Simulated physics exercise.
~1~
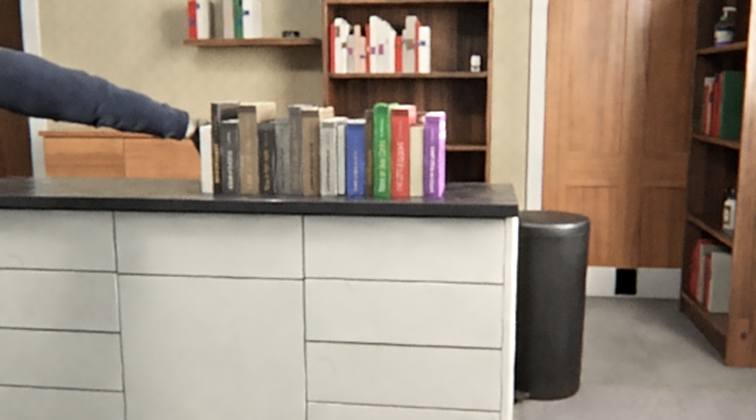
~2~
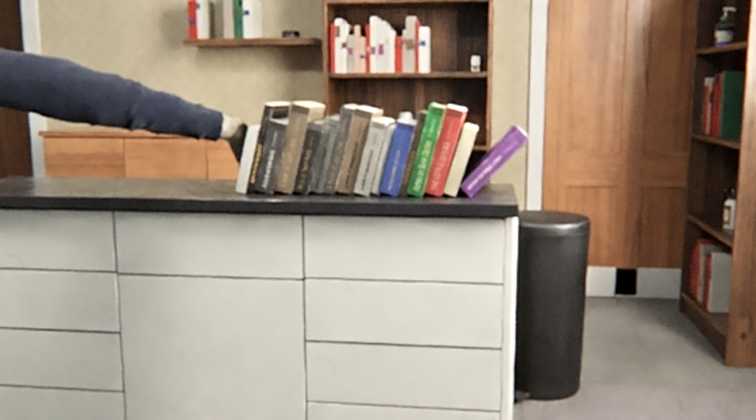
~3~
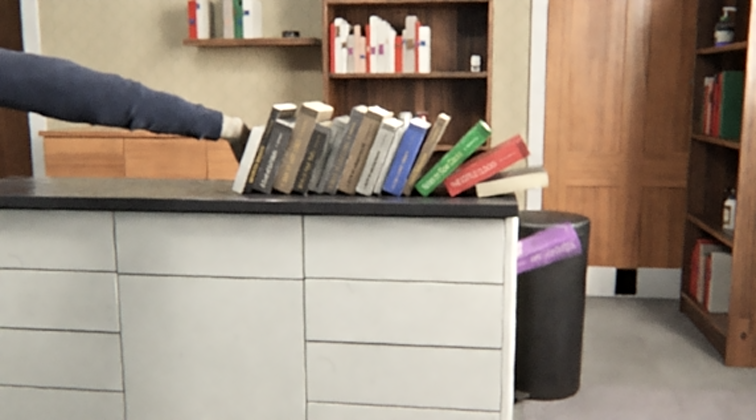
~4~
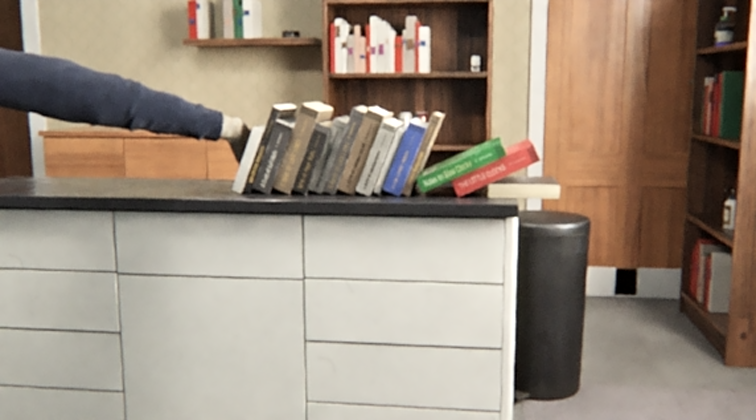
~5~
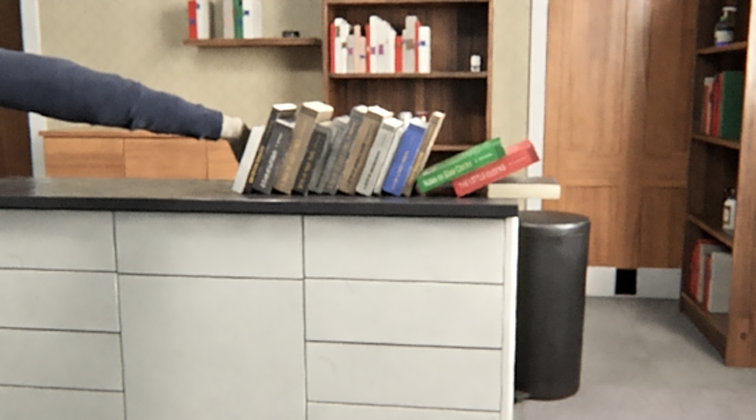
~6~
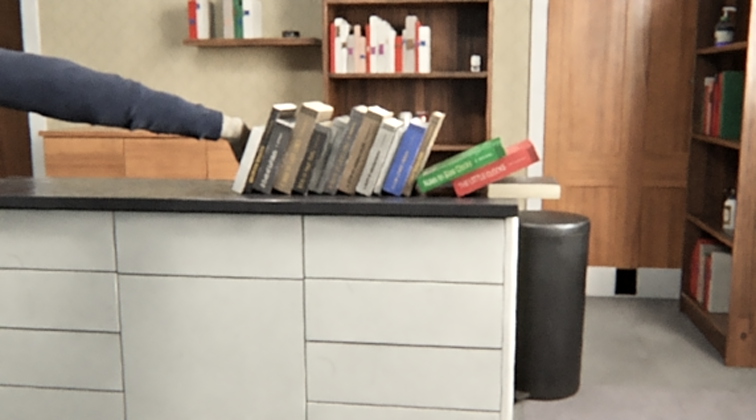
An arm in a dark sleeve pushed a row of upright books rightward along a worktop, tipping them over until the purple one dropped off the end, leaving the others leaning, with the green and red books slumped and a cream one jutting past the edge.
